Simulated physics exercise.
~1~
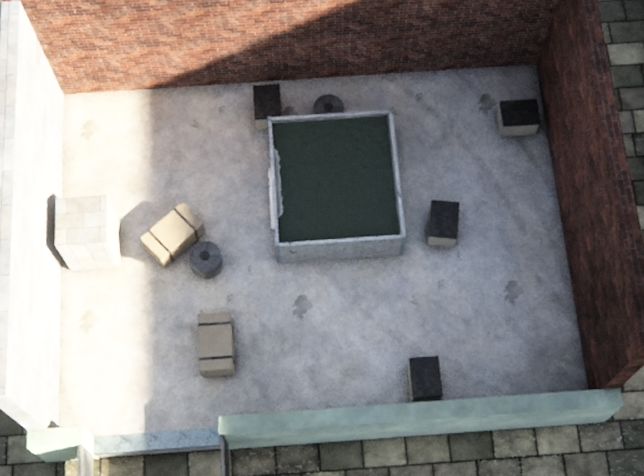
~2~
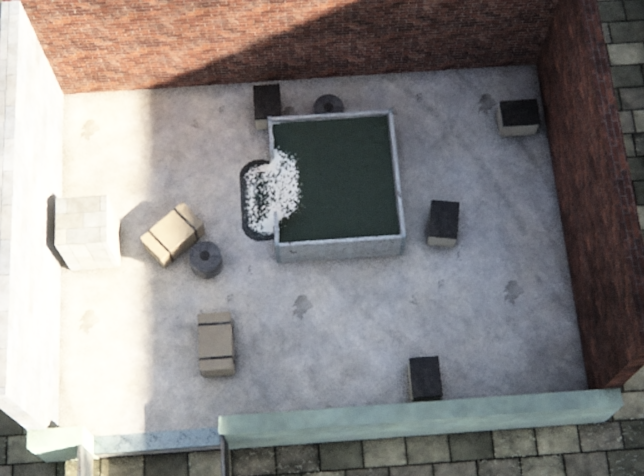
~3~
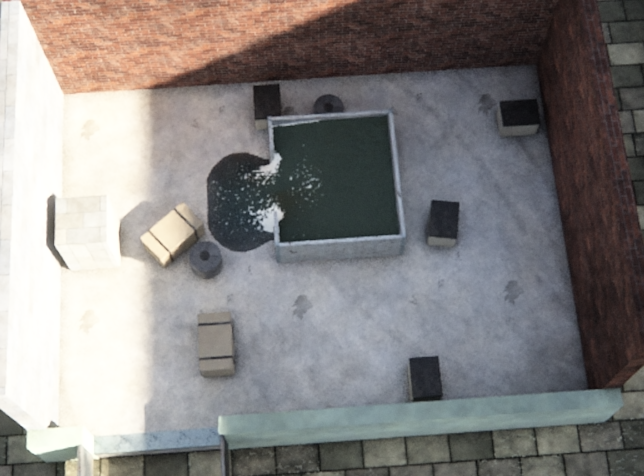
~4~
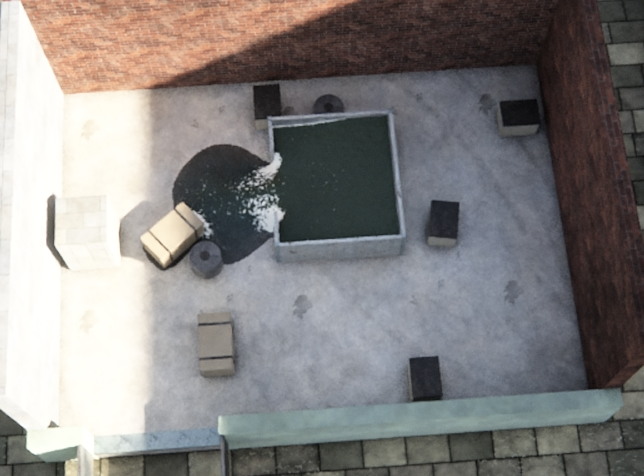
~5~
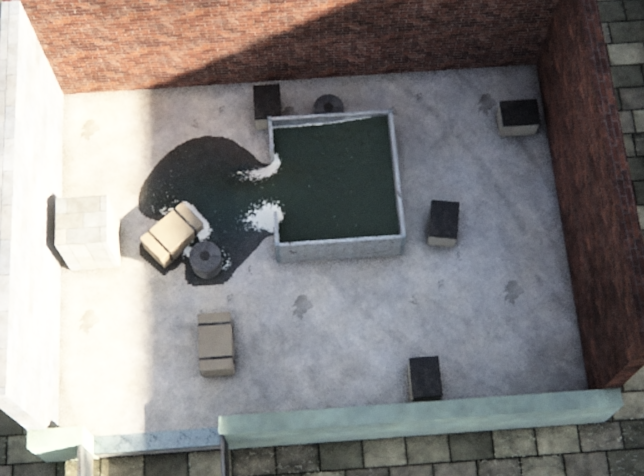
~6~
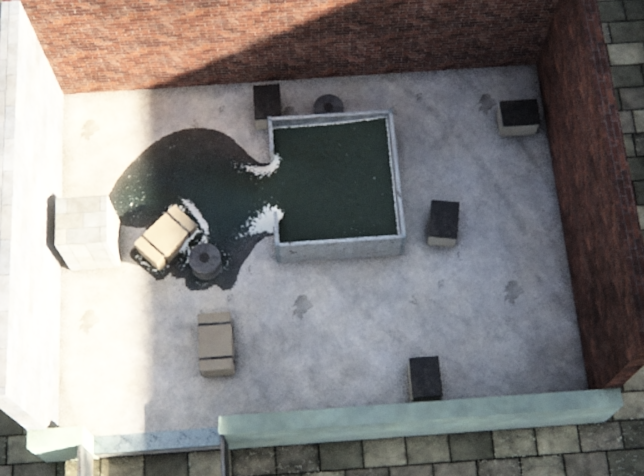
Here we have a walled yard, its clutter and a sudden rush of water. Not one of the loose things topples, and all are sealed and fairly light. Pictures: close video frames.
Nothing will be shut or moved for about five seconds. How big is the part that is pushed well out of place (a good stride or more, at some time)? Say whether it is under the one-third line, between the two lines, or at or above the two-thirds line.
I expect the share pushed well aside to be below one third.
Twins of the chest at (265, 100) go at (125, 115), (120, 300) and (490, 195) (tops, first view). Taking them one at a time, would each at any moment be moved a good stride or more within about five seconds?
First driven off, second driven off, third remains in place.
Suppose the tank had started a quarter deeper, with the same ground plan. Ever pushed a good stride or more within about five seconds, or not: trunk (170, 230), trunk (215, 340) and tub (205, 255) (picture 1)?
Taking them as listed - the full distance for the first, a shorter distance for the second, the full distance for the third.
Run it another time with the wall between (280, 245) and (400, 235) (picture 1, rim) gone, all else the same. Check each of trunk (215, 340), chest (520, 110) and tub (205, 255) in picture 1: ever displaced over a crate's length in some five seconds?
First covers that distance, second stays short of it, third stays short of it.
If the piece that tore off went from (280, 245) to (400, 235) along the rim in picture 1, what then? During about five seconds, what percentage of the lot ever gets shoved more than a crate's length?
Close to 20 in a hundred.
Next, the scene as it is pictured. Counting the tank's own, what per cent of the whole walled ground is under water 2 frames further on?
Roughly 25 %.
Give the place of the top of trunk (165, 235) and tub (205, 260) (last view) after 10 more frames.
First object around (112, 294); second object around (198, 300).
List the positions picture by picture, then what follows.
A trunk at (172, 230), on the bottom; a tub at (205, 256) rests on the ground; 0 of 8 have shifted, in the first frame.
A trunk at (172, 230) rests on the ground; a tub at (205, 256), on the bottom; 0 of 8 have shifted, in the second frame.
A trunk at (172, 230) rests on the ground; a tub at (205, 256) rests on the ground; 0 of 8 have shifted, in the third frame.
A trunk at (172, 230), on the bottom; a tub at (205, 256) rests on the ground; 0 of 8 have shifted, in the fourth frame.
A trunk at (172, 230) rests on the ground; a tub at (205, 256), on the bottom; 0 of 8 have shifted, in the fifth frame.
A trunk at (165, 234) rests on the ground, close to its start; a tub at (204, 258), on the bottom; 1 of 8 have shifted, in the sixth frame.
A moment on, 1 of 8 are well off their spots; 0 afloat.
Next, 2 of 8 are well off their spots; 0 afloat.
Later, 2 of 8 are well off their spots; 1 afloat.
In the end, 2 of 8 are well off their spots, and 2 have been at some point; 0 afloat.
